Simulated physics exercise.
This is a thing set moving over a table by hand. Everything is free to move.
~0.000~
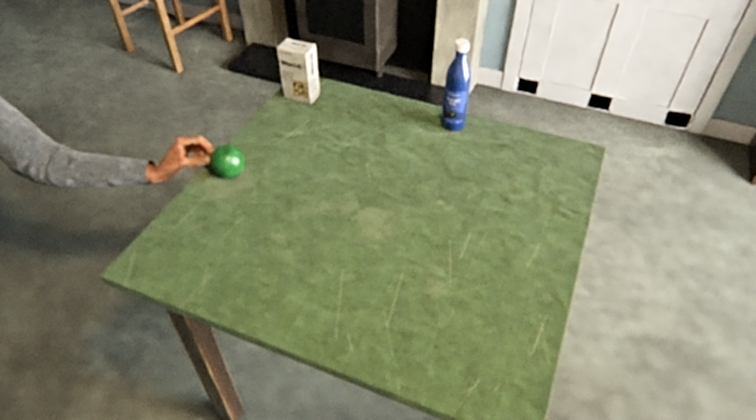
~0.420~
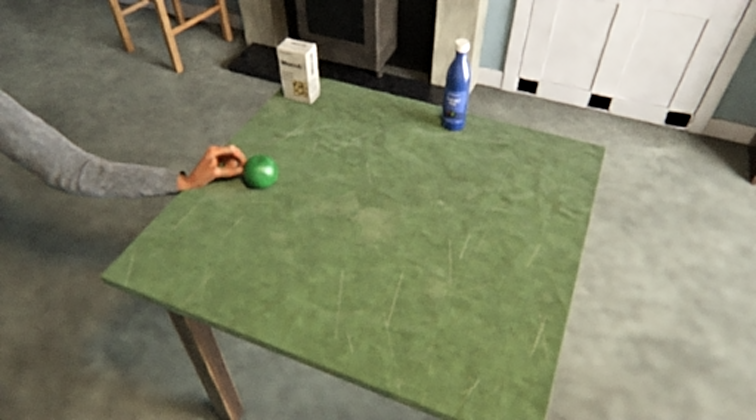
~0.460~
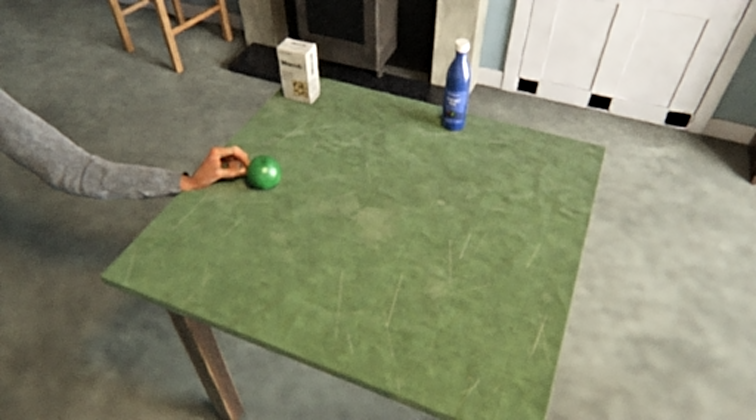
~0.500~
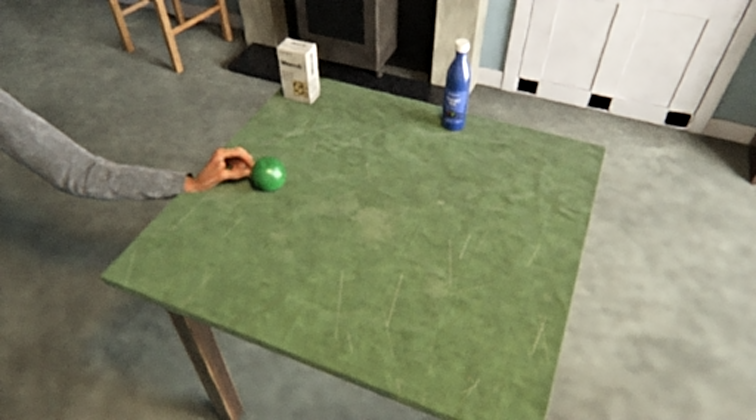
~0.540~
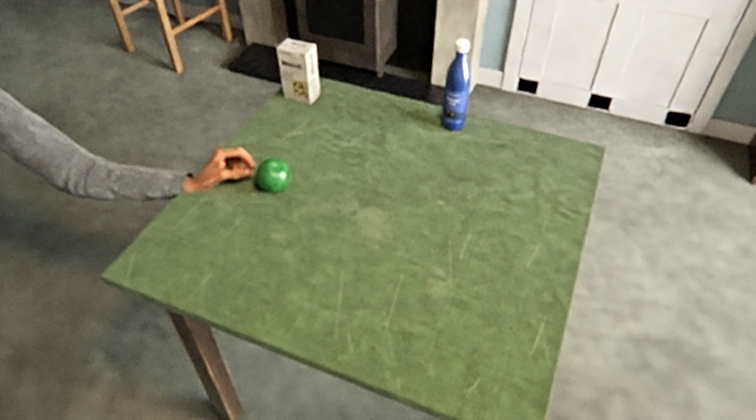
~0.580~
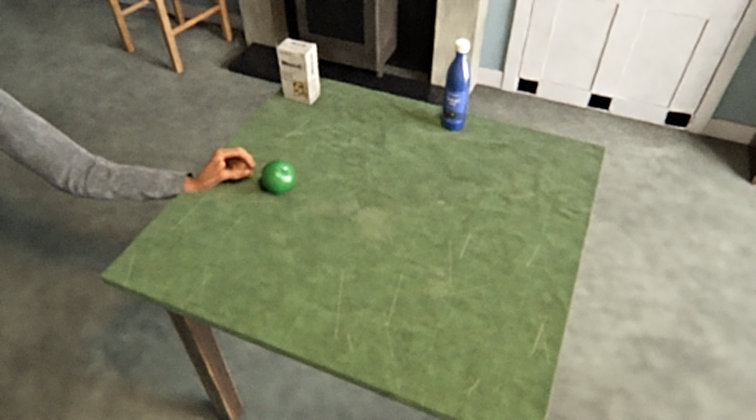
To begin with, a hand at the left edge of a green table holds a green apple, with a white box and a blue bottle standing toward the back. The hand pushes the apple a short way right, then stays behind as the apple rolls slightly farther, leaving a small gap.
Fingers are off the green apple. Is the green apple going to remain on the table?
The green apple stays on the table.
After 0.68 s, green apple rolled about its own width near (290, 180).
After 0.78 s, green apple rolled about its own width near (300, 183).
After 0.98 s, green apple rolled about its own width near (316, 188).
After 1.18 s, green apple rolled well along near (326, 191).
At rest (1.8 s), moved from the start, green apple. Seen from the same camera at the end, green apple near (330, 193).
